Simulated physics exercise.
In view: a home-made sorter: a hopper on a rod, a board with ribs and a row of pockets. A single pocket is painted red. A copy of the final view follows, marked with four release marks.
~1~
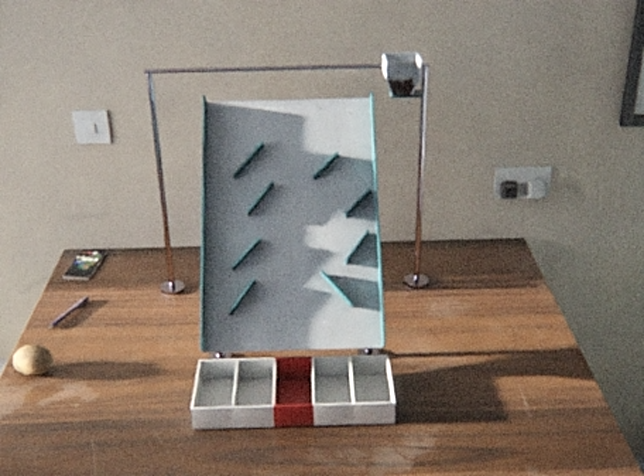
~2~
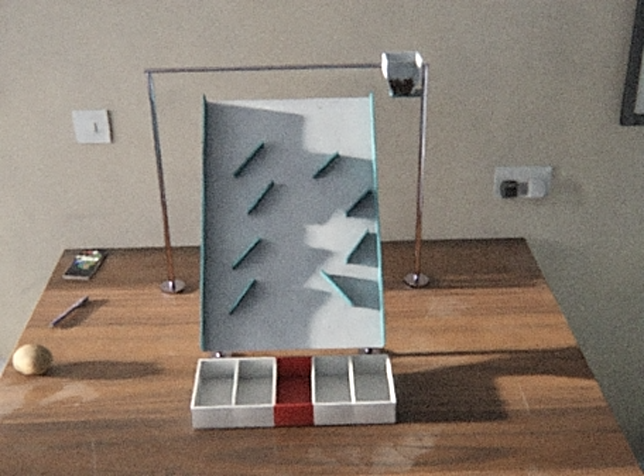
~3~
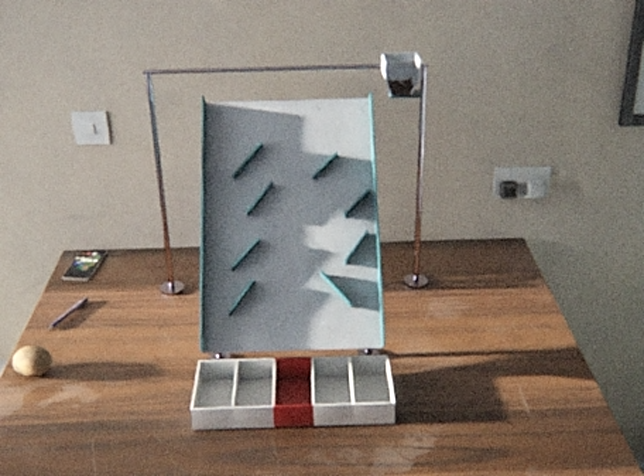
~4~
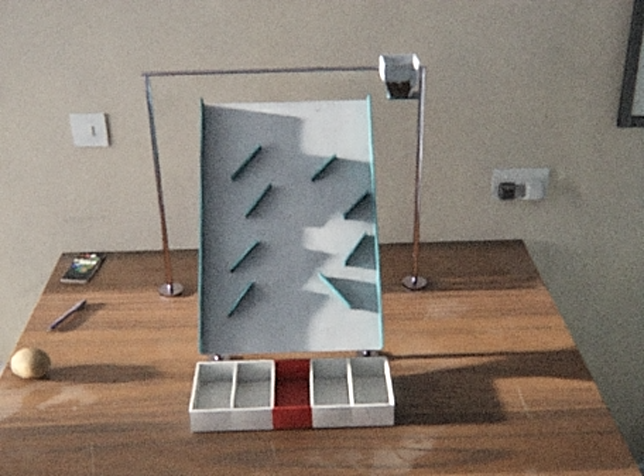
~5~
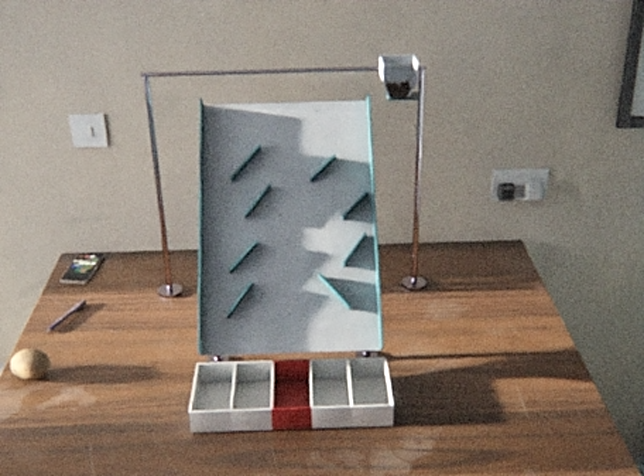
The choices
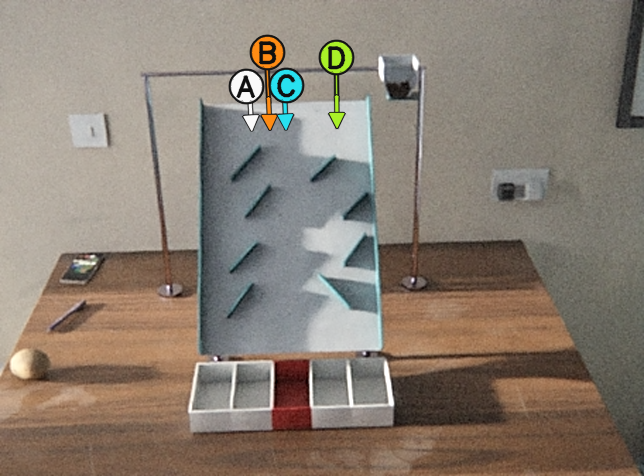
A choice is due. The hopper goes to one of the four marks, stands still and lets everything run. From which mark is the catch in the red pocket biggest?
The answer is mark C.
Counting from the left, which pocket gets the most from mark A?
The first.
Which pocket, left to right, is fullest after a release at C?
The third.
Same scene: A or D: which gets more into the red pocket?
D it is.
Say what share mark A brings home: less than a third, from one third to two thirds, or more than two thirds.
Less than a third.
On the marked copy, mark A meets the board at (251, 124); mark B meets the board at (269, 124); mark C meets the board at (285, 124); mark D meets the board at (336, 122).
If A is chosen, a small share in the red pocket, the bulk in other pockets, a small share outside the box.
If B is chosen, a small share in the red pocket, close to two thirds in other pockets, close to a quarter outside the box.
If C is chosen, close to a third in the red pocket, close to a third in other pockets, close to a quarter outside the box.
If D is chosen, close to a quarter in the red pocket, close to half in other pockets, only a few held on the board, a small share outside the box.
